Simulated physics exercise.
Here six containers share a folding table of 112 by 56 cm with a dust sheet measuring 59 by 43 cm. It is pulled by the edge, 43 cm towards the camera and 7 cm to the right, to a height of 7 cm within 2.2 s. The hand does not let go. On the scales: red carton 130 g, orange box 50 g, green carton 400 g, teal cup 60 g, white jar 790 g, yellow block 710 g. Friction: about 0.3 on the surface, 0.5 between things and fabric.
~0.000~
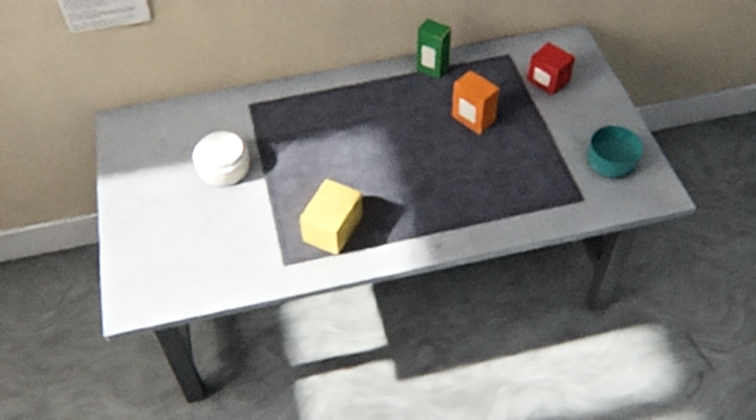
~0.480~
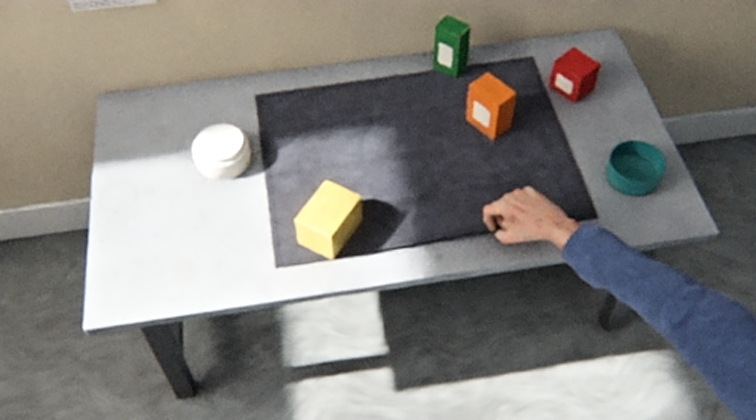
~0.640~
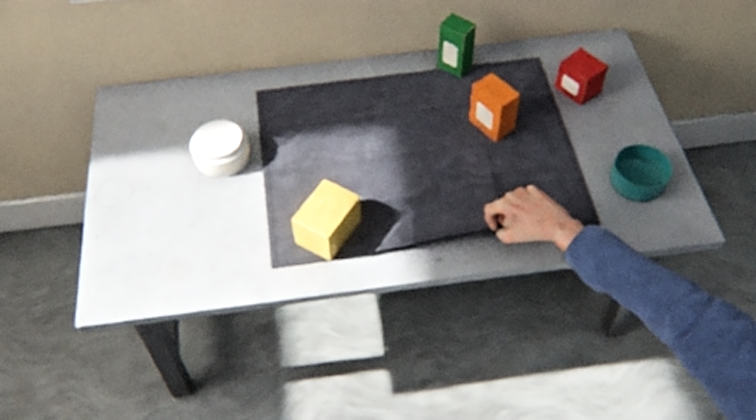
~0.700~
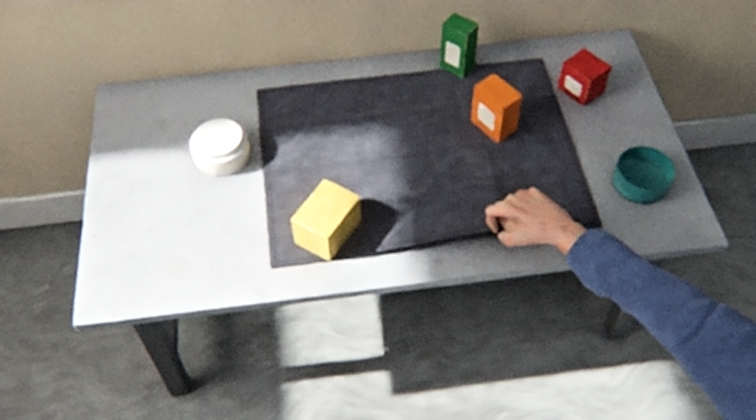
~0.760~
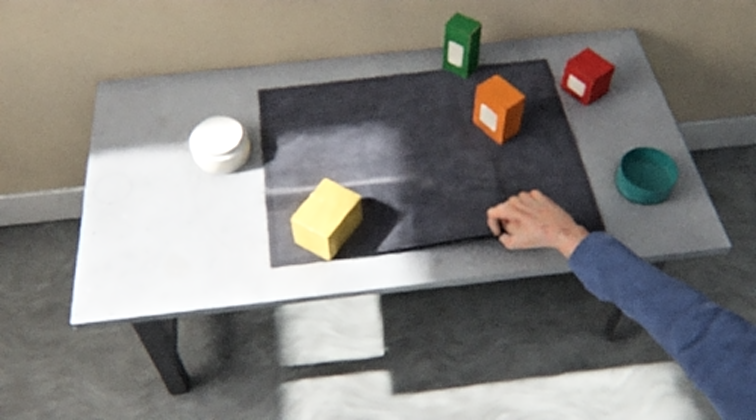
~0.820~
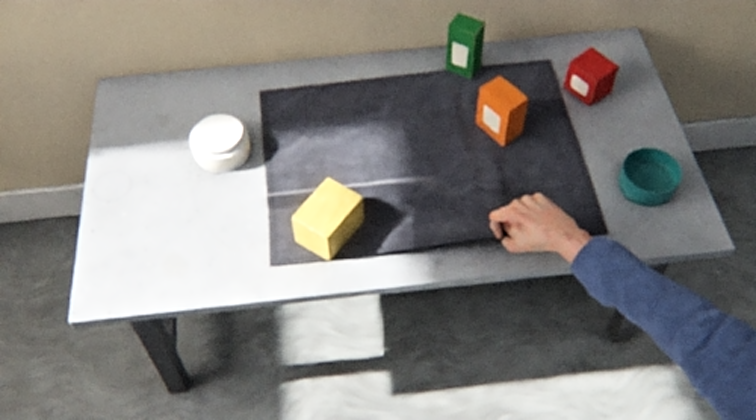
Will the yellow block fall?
Verdict: The yellow block drops off.
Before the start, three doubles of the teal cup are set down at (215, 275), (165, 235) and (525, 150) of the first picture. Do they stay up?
In that order: Remains, remains, goes over.
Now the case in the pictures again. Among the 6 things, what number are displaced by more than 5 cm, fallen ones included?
That makes 3.
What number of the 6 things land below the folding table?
I count 2.
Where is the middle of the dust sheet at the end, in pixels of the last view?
Around (601, 361).
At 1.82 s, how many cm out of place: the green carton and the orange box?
About: Green carton 4 cm, orange box 30 cm.
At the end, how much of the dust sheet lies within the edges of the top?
About 5 per cent.
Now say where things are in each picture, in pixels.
Shows, yellow block (331, 205); dust sheet corners (284, 266) (249, 104) (509, 55) (584, 200), in the first frame.
Shows, dust sheet corners (276, 268) (255, 95); grip (495, 229), in the second frame.
Shows, dust sheet corners (272, 268) (256, 91); grip (496, 228), in the third frame.
Shows, dust sheet corners (271, 268) (257, 90); grip (497, 230), in the fourth frame.
Shows, dust sheet corners (271, 268) (258, 90); grip (499, 233), in the fifth frame.
Shows, yellow block (327, 207); dust sheet corners (270, 266) (259, 91) (550, 60) (608, 234); grip (502, 236), in the sixth frame.
After 1.3 s, 95 % of the dust sheet is still over the top; yellow block 6 cm off its start, orange box 10 cm off its start, green carton 3 cm off its start.
After 1.8 s, 65 % of the dust sheet is still over the top; yellow block 17 cm off its start, orange box 29 cm off its start, teal cup 5 cm off its start.
After 2.3 s, 25 % of the dust sheet is still over the top; yellow block over the edge, orange box over the edge, teal cup 6 cm off its start at (684, 182).
After 2.8 s, 5 % of the dust sheet is still over the top; yellow block over the edge, orange box over the edge, teal cup 6 cm off its start.
After 4.4 s, 5 % of the dust sheet is still over the top; yellow block over the edge, orange box over the edge, teal cup 6 cm off its start at (684, 182), green carton 3 cm off its start at (470, 33).
